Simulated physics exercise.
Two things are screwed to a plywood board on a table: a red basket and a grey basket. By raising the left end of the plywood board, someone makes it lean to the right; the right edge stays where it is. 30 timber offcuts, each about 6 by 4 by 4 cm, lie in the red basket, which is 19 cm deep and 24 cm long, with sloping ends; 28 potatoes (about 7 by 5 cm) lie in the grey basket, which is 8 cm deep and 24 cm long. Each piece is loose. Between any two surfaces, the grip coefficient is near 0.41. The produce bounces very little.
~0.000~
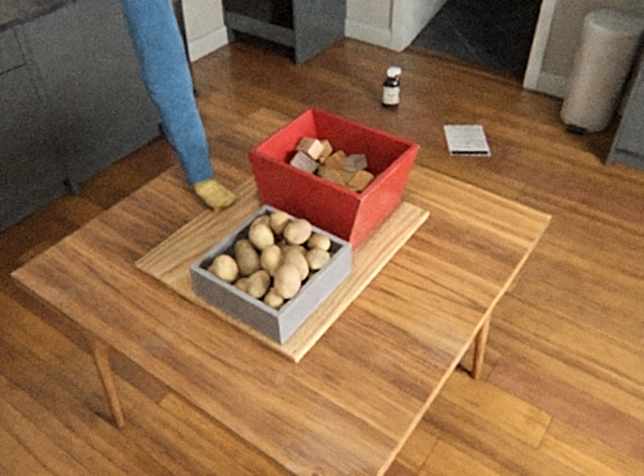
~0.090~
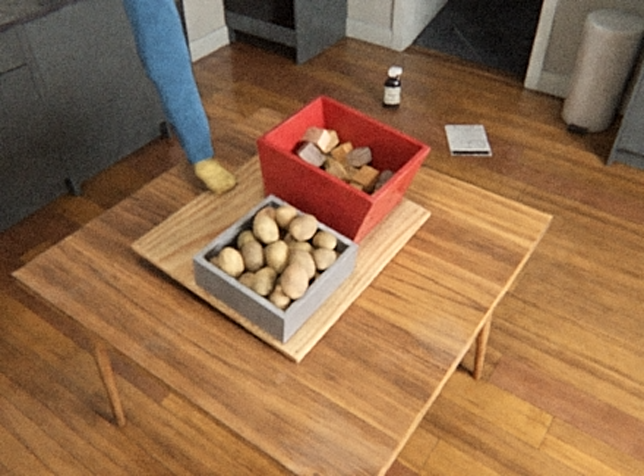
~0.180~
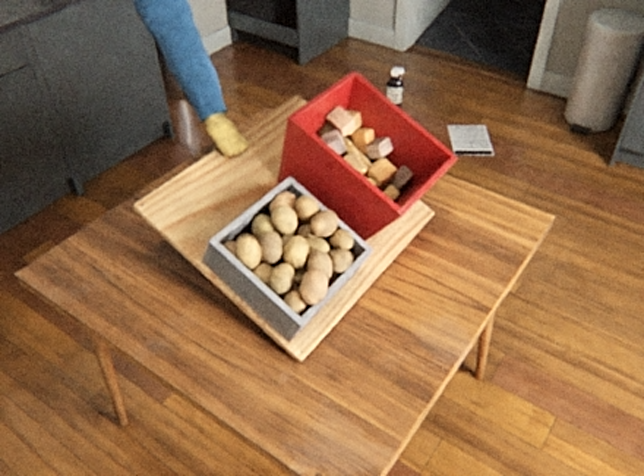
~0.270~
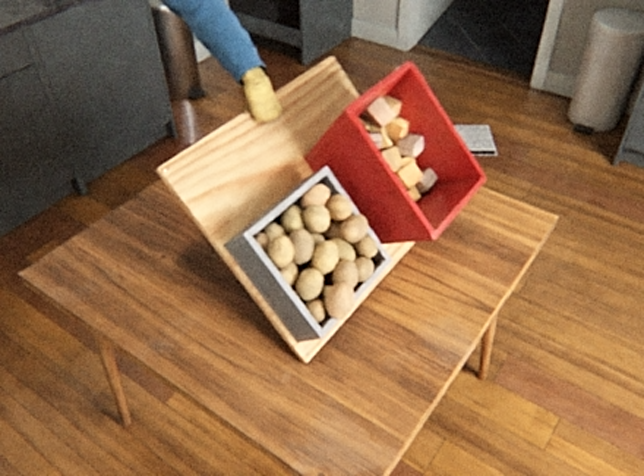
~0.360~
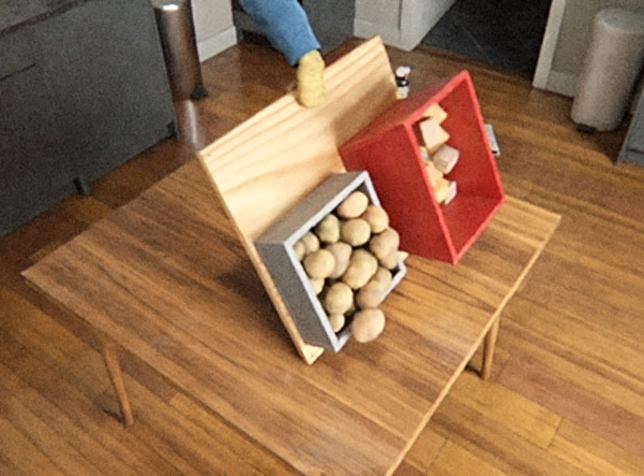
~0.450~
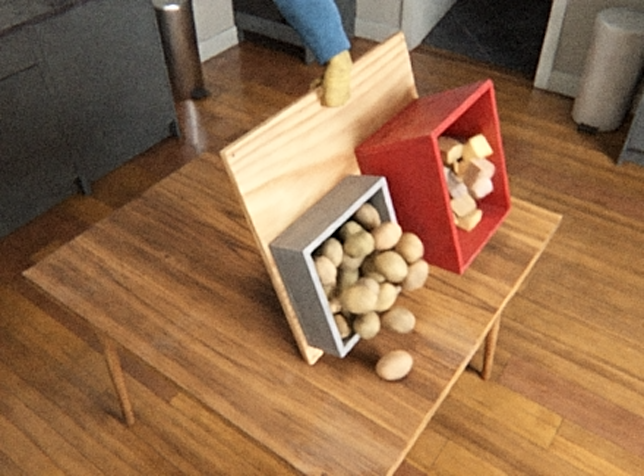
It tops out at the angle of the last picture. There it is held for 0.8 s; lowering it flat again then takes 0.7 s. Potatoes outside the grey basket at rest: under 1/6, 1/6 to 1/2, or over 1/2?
Over 1/2.
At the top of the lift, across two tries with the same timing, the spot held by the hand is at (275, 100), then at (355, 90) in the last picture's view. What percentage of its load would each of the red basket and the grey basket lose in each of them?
First try, then second: The red basket sheds 0 then 60 per cent, and the grey basket sheds 20 then 80 per cent.
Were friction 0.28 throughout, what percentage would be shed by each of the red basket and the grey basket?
Then the red basket sheds 40 per cent, while the grey basket sheds 60 per cent.
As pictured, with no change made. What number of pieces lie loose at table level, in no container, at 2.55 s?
Estimated count: 8.
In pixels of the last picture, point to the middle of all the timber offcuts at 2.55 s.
I'd put it close to (375, 207).
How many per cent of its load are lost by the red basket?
Loss for the red basket - 30 per cent.
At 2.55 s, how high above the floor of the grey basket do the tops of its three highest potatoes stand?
It reaches close to 7 cm.
After 0.79 s, tilt 71°; the red basket is down by 8 of 30 and the grey basket is down by 17 of 28.
After 1.21 s, tilt 71°; the red basket is down by 9 of 30 and the grey basket is down by 17 of 28.
After 1.80 s, tilt 8°; the red basket is down by 9 of 30 and the grey basket is down by 17 of 28.
Outcome (at 2.55 s), the red basket is down by 9 of 30 and the grey basket is down by 17 of 28. Asked share, 17 of 28, 61 per cent.
